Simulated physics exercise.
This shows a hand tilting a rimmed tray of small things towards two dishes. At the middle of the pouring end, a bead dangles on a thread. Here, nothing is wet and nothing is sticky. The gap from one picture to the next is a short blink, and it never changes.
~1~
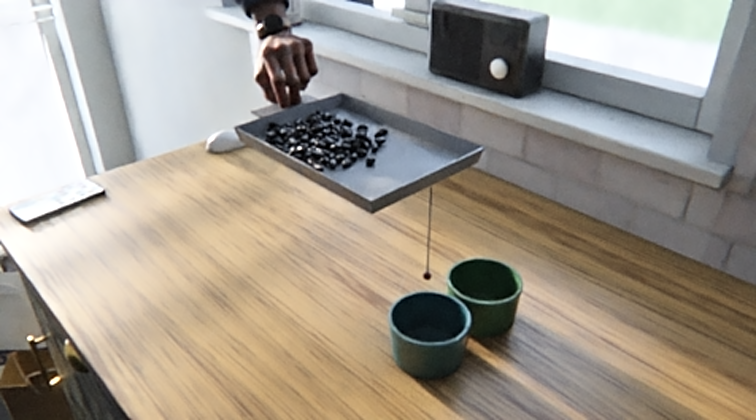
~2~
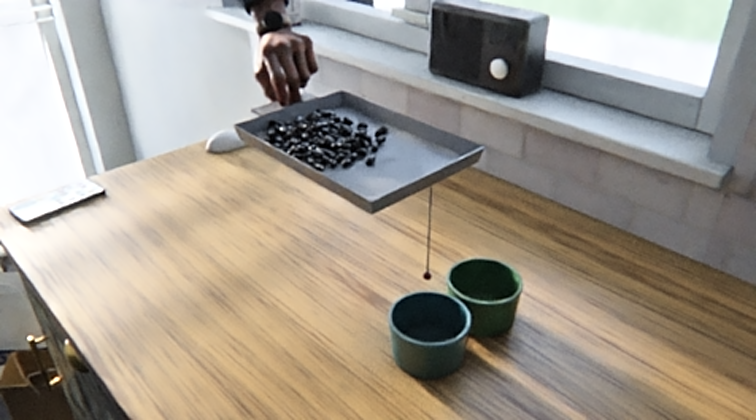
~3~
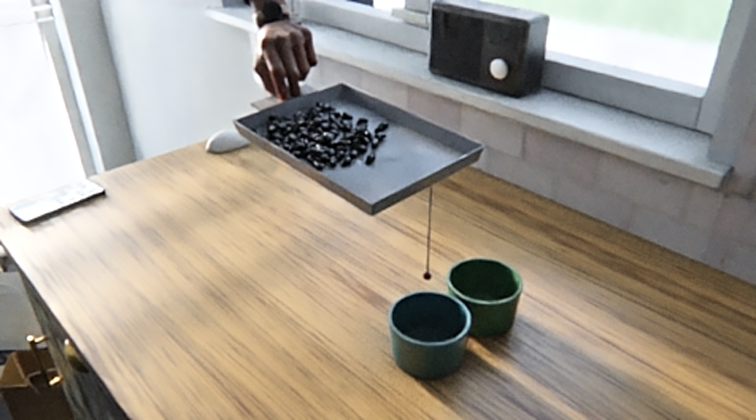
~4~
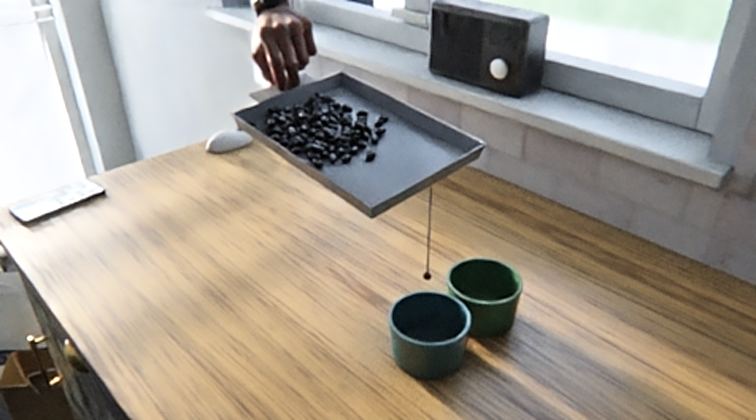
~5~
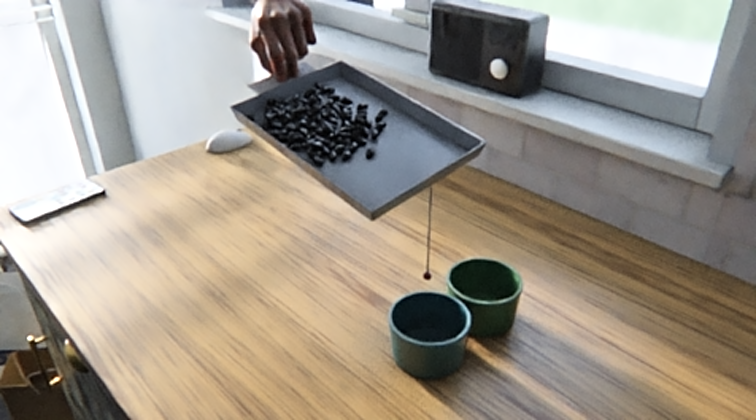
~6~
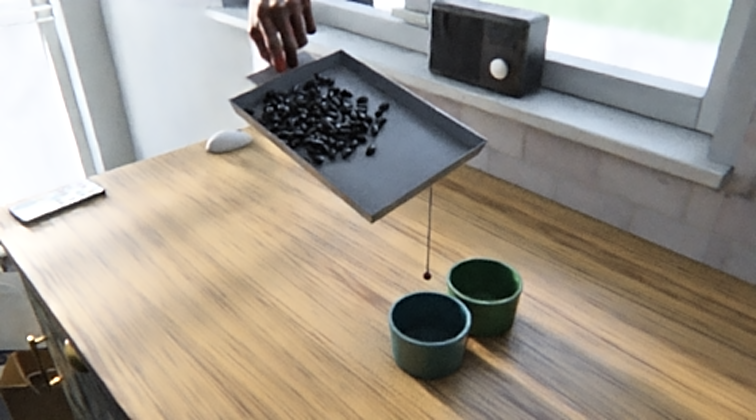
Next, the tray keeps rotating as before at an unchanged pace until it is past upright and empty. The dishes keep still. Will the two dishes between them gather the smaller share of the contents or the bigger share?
Between them the dishes gather the smaller share.
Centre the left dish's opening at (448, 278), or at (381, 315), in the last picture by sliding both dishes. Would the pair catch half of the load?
Well, not up to half at the first spot and in excess of half at the second.
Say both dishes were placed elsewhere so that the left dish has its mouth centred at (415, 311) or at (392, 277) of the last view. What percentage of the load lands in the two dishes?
Around 40 % followed by around 0 %.
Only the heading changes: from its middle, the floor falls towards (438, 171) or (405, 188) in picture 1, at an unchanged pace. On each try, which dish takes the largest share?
So, the dish at the right the first time round, the dish at the left the second.
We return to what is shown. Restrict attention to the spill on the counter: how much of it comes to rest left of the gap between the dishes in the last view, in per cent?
About 100 percent.
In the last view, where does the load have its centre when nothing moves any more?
I'd mark it at roughly (381, 376).
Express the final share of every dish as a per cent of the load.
Left dish 20 per cent; right dish 0 per cent.
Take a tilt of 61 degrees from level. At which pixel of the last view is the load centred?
Roughly (352, 168).
Soon after the last picture, tray tipped steeply; nearly all on the tray; a stray few outside both; a small part in the air.
A little later, tray tipped past a quarter turn; a small part on the tray; about a quarter in the left dish; about two thirds outside both; a small part in the air.
Later still, tray tipped past a quarter turn; about a quarter in the left dish; most outside both.
At rest, tray tipped past a quarter turn; about a quarter in the left dish; none in the right dish; most outside both.
